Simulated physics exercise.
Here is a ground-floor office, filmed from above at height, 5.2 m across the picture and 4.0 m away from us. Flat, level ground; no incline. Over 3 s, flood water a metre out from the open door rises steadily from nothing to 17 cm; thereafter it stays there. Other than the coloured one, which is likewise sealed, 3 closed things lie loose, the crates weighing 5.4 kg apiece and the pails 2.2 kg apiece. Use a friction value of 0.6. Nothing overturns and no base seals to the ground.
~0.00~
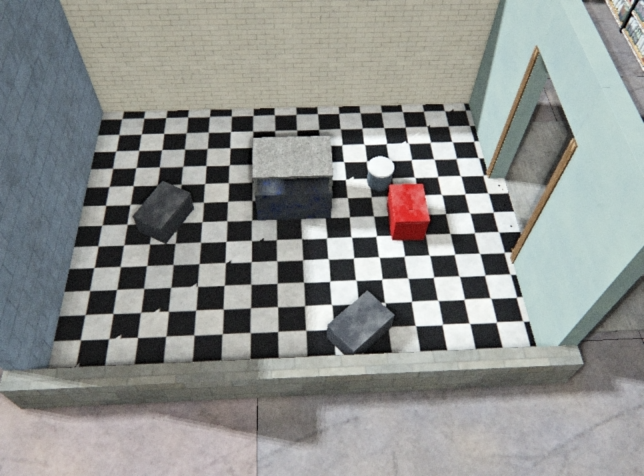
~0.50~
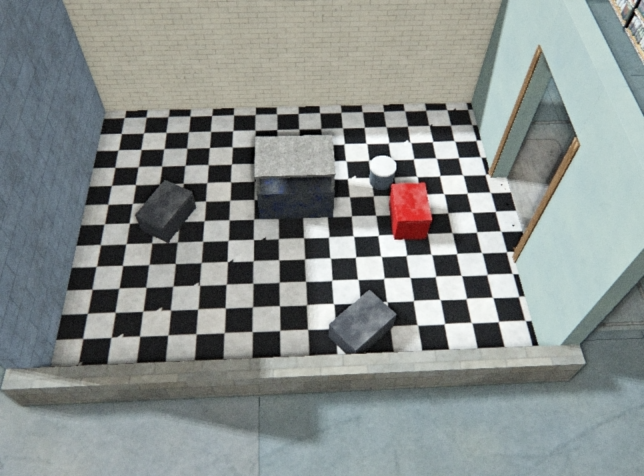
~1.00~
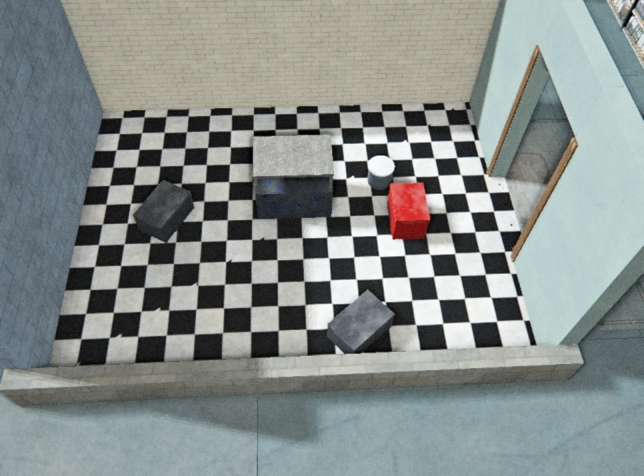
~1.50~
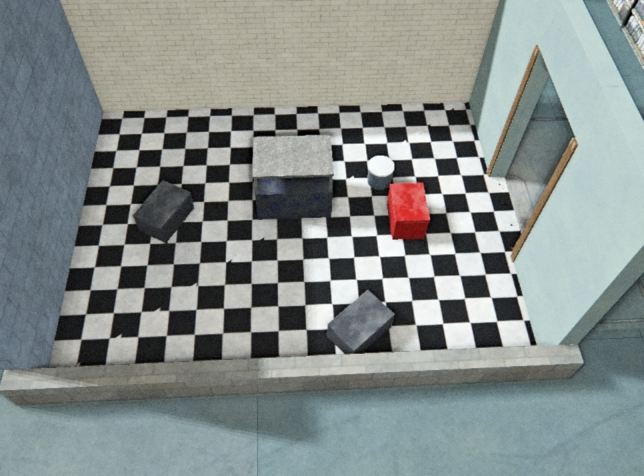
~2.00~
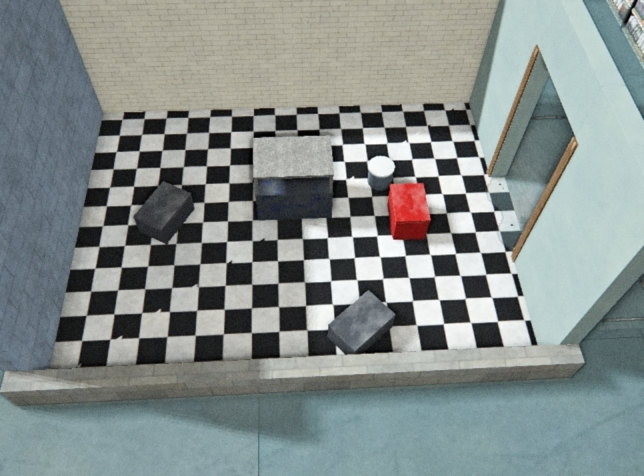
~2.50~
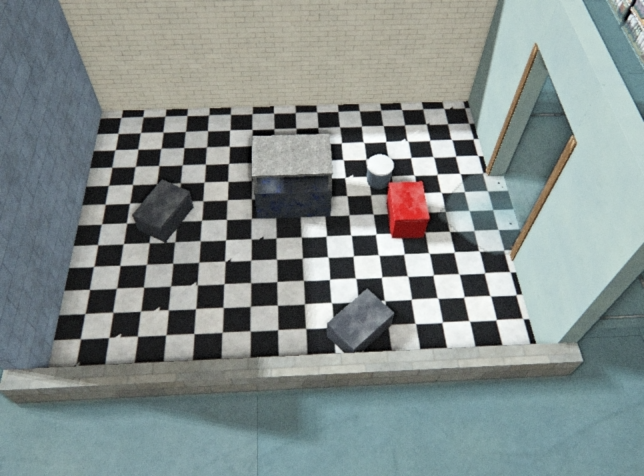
Bluish water spreads over the pavement outside a checkered-floor office, then comes in through the doorway on the right and covers a small patch of tiles near a red chest, while the chest and the grey boxes stay still.
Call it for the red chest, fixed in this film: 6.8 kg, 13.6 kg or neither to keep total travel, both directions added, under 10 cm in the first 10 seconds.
Neither.
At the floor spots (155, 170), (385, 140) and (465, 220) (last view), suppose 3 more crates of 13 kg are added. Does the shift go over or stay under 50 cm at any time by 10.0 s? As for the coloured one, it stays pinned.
Listed in turn, they go beneath the bar, over the bar, beneath the bar.
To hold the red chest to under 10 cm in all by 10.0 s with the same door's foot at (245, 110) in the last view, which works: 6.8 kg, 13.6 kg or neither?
That way, the small mass suffices.
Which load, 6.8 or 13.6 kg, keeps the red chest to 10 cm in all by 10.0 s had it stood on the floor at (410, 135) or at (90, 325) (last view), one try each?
In turn: Only the heavier mass works; no mass works.
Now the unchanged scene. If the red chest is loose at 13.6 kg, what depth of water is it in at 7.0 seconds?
Around 4 cm.
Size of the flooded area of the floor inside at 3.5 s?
The covered patch comes to about 2.5 m2.
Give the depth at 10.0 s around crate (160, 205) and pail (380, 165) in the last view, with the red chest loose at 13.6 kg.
Depths: Near 4 cm, then near 5 cm.
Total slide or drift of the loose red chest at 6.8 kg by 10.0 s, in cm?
About 350 cm.
After 3.5 s the red chest would be 18 cm from its start with 6.8 kg and 8 cm from its start with 13.6 kg; 4 cm of water round it then.
After 4.5 s the red chest would be 79 cm from its start with 6.8 kg and 58 cm from its start with 13.6 kg; 4 cm of water round it then.
After 7.0 s the red chest would be 216 cm from its start with 6.8 kg and 105 cm from its start with 13.6 kg; 4 cm of water round it then.
After 10.0 s the red chest would be 332 cm from its start with 6.8 kg and 105 cm from its start with 13.6 kg; 4 cm of water round it then.
